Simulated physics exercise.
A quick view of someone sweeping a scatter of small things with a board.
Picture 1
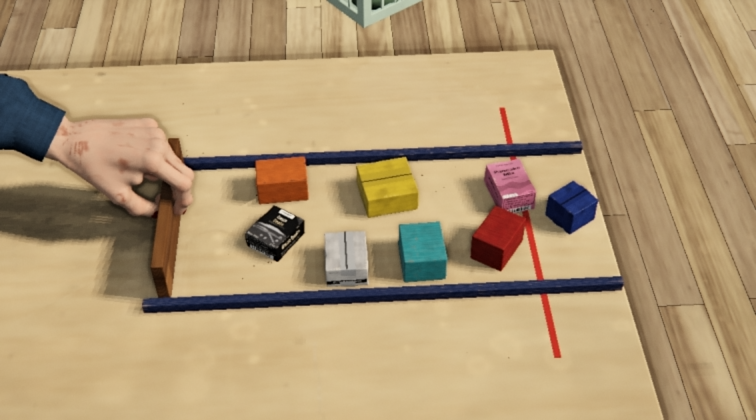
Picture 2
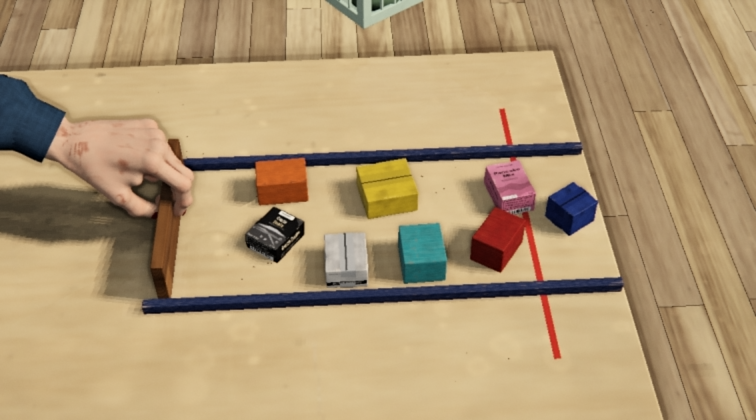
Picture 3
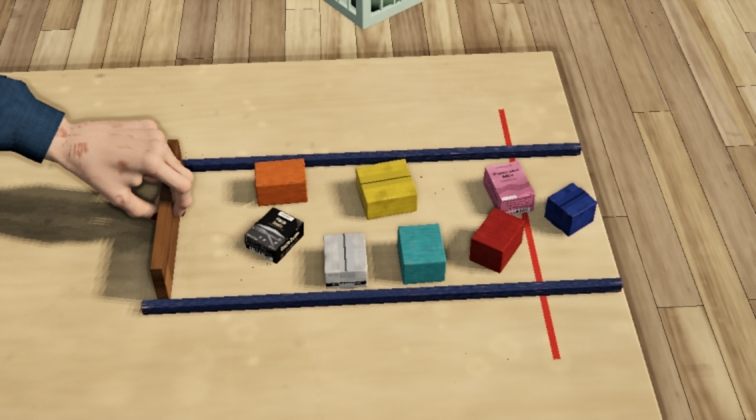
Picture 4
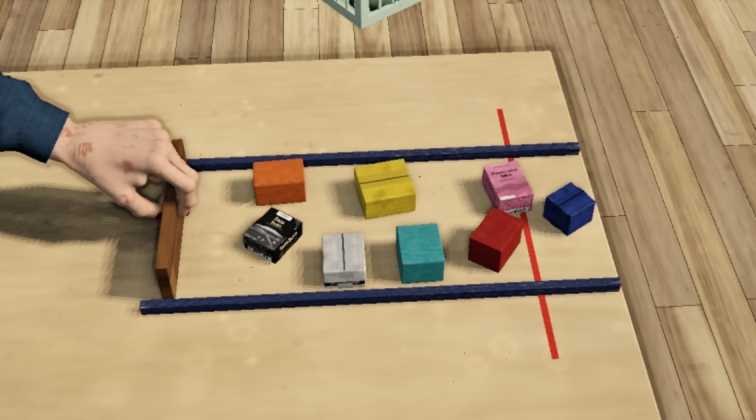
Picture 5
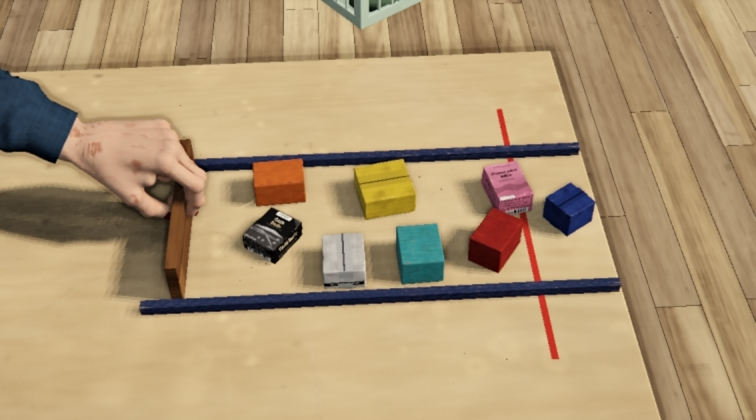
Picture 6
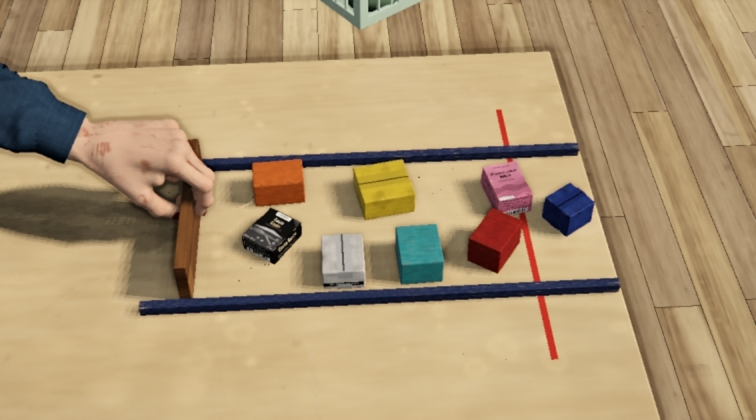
A hand in a dark blue sleeve holds an upright brown board at the left of a pale wooden tabletop, seen from above at an angle. Between two dark blue rails lie orange, yellow, black, white and turquoise blocks, with red, pink and blue ones near a red line at right. The hand slides the board slightly rightward, without touching the blocks, which stay practically still.
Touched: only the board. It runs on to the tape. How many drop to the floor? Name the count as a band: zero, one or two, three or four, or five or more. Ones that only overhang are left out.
The count falls in the three or four band.
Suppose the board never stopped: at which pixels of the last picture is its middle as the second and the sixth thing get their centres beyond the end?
Earlier crossing: About (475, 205); later crossing: About (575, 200).
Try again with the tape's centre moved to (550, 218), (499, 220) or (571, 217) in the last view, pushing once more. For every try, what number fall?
Per try: 5; 2; 5.
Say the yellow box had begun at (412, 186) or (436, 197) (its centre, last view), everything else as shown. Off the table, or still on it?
At the first place it rests in place, and at the second it rests in place.
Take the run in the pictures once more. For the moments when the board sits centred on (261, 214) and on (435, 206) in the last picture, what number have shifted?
The number moved is 2 and then 8.
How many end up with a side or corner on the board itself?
My count gives 3.
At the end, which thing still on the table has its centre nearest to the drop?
Closest in the end is the yellow box.
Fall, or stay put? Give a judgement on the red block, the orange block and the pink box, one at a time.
I reckon the red block takes a fall, the orange block is still there and the pink box takes a fall.
A little later, none off yet; blue box at rest near (568, 209); pink box at rest near (507, 189); red block at rest near (495, 240).
Next, none off yet; blue box moving near (574, 212); pink box shifted a little near (534, 188); red block shifted about its own width near (543, 237).
When it is over, the number that fall off is three or four; down, red block, pink box and blue box.
